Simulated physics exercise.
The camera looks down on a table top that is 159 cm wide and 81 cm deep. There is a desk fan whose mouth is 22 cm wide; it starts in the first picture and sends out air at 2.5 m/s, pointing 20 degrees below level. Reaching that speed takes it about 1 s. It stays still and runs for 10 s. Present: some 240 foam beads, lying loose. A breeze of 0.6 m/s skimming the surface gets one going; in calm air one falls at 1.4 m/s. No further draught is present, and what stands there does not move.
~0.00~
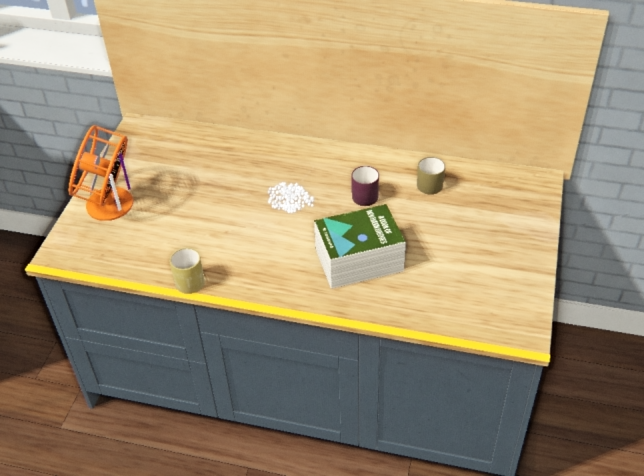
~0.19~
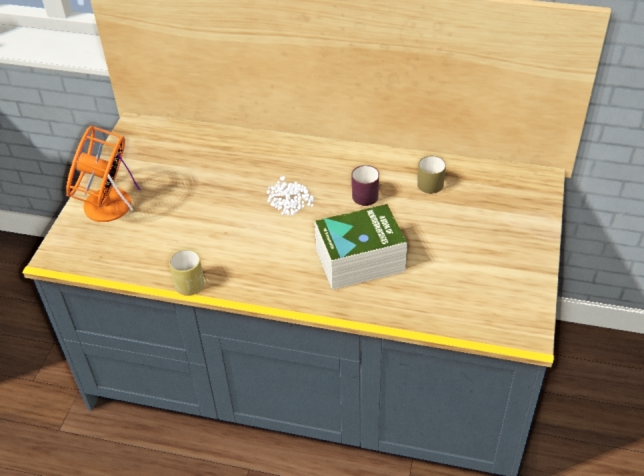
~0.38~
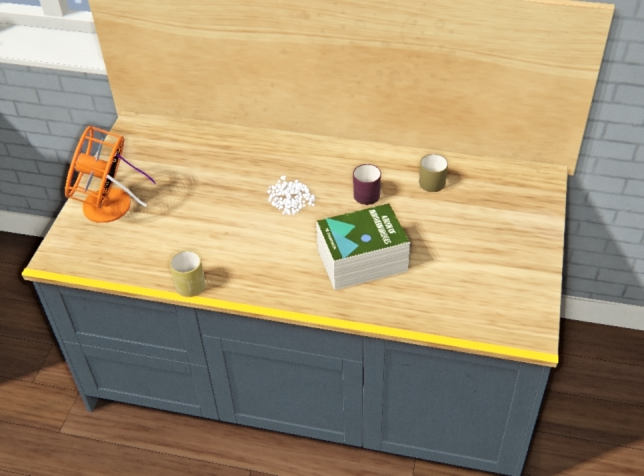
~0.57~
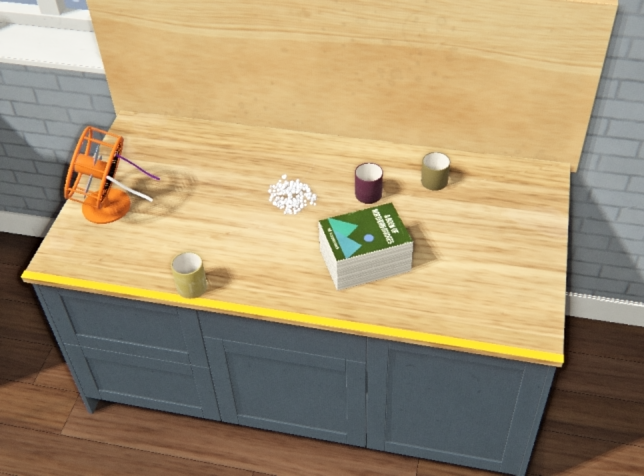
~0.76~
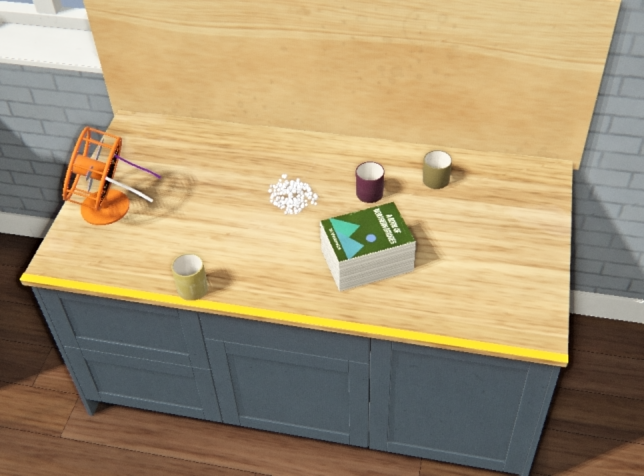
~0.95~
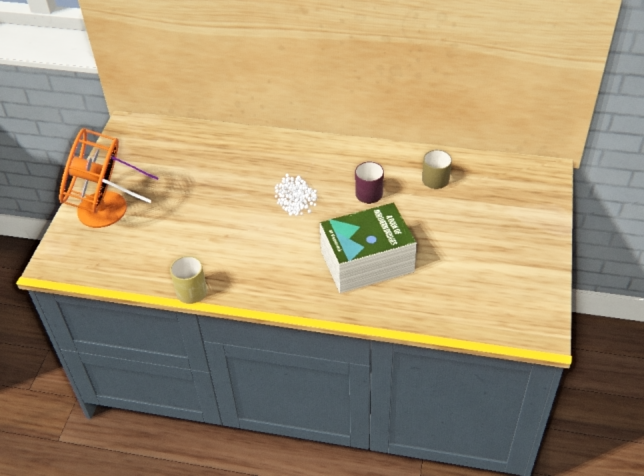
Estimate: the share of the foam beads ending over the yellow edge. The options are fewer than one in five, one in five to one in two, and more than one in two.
That share is fewer than one in five.
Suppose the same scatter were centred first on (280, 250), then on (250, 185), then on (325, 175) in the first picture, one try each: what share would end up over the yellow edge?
Taking the three spots in order, you'd get around 90 percent, 0 percent and 0 percent.
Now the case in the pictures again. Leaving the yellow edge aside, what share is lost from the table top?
I would say close to 100 %.
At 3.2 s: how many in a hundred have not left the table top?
I'd put it near 3 per cent at that time.
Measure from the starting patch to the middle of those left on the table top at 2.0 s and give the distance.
I'd say close to 85 cm.
After 2.0 s, 96 % are on the move or not yet settled, 0 % are over the yellow edge; the middle of those still in play is near (559, 172).
After 3.2 s, 4 % are on the move or not yet settled, 0 % are over the yellow edge.
After 5.5 s, 0 % are on the move or not yet settled, 0 % are over the yellow edge.
After 10.0 s, at the end, 0 % are over the yellow edge.
